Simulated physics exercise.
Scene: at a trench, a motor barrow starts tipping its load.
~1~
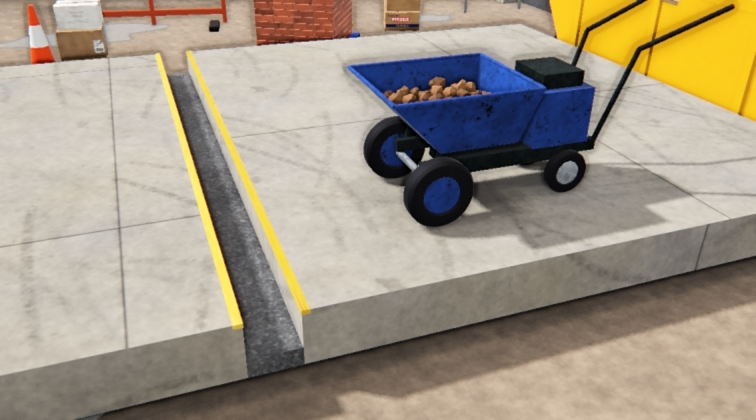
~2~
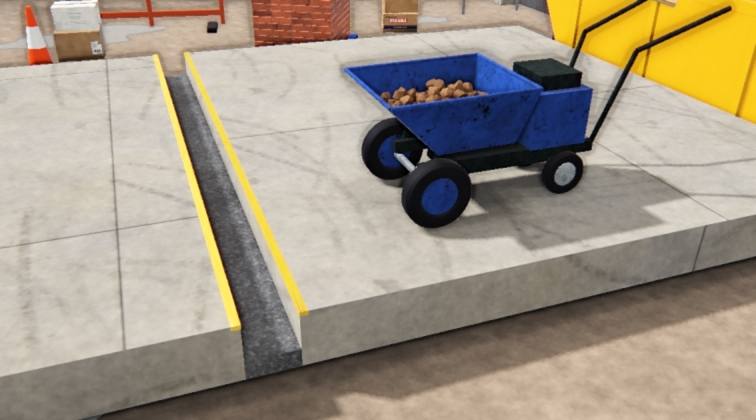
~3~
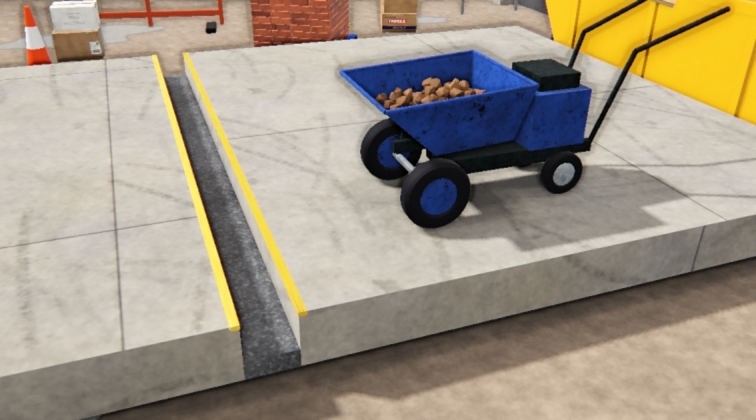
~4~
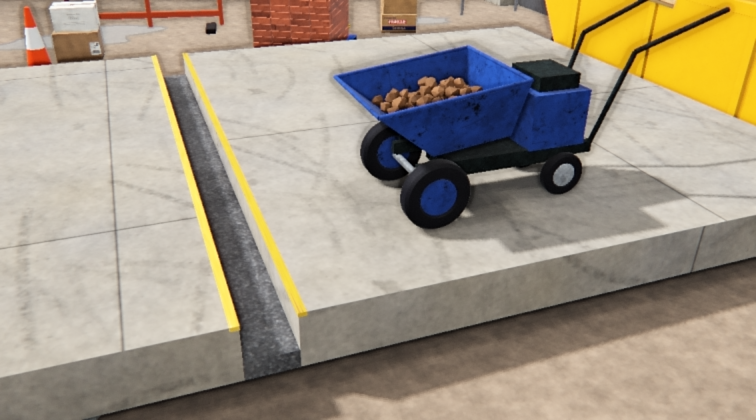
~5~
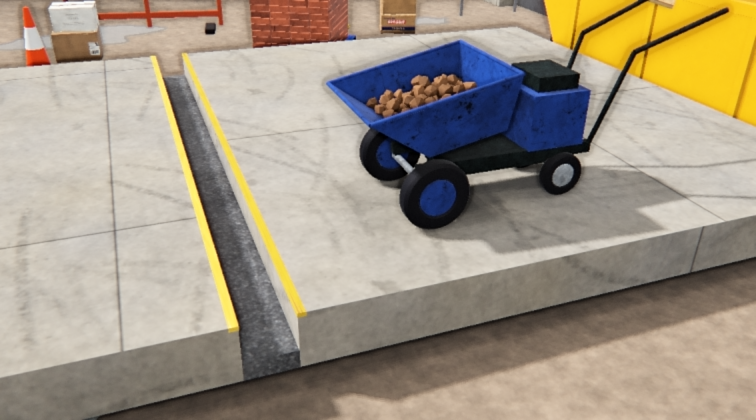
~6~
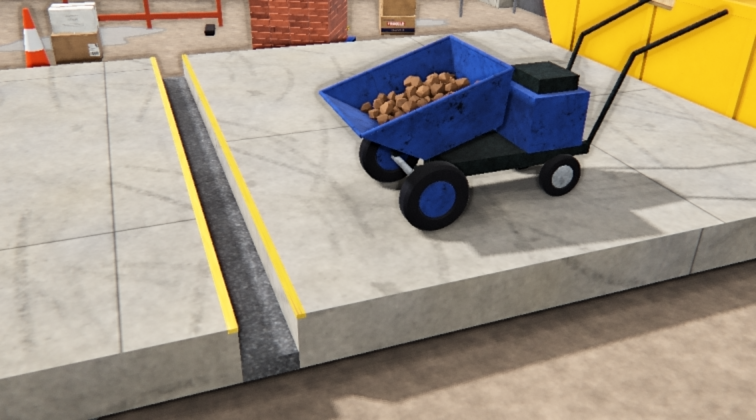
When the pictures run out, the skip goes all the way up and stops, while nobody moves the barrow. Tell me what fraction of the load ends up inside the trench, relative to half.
Inside the trench ends up under half of the load.
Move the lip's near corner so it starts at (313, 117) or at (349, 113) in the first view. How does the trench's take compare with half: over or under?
Initially past the halfway mark, next past the halfway mark.
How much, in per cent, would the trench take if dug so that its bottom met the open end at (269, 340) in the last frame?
About 30 per cent.
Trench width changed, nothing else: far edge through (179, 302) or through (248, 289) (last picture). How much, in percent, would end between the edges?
The first try lands around 30 %, the second around 30 %.
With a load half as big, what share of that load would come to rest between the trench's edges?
It comes to some 20 per cent.
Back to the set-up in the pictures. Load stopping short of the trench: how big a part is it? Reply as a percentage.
Roughly 40 percent of the pieces, I think.
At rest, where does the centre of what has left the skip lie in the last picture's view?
I'd say the middle ends up at about (262, 219).
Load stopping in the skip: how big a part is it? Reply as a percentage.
It comes out at some 30 in a hundred.
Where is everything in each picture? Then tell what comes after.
Lip of the skip at (395, 107), level; top of the load at (451, 94), clay clods; first edge of the trench at (291, 277); far edge at (227, 290), the trench under half as wide as the skip, and about as deep as wide, in the first frame.
Lip of the skip at (391, 110), level; top of the load at (460, 96), in the second frame.
Lip of the skip at (386, 113), tipped barely; top of the load at (456, 95), in the third frame.
Lip of the skip at (379, 118), tipped a little; top of the load at (452, 93), in the fourth frame.
Lip of the skip at (371, 126), tipped a little; top of the load at (460, 90), in the fifth frame.
Lip of the skip at (362, 136), tipped clearly; top of the load at (452, 88); first edge of the trench at (286, 281); far edge at (223, 294), in the sixth frame.
Soon, skip tipped steeply; all in the skip.
A while on, skip tipped right over; about two thirds in the skip; about a third short of the trench; a stray few in or heaped over the trench.
Towards the end, skip tipped right over; about a quarter in the skip; about a third short of the trench; about a third in or heaped over the trench.
Finally, skip tipped right over; about a quarter in the skip; about a third short of the trench; about a third in or heaped over the trench; none beyond it.
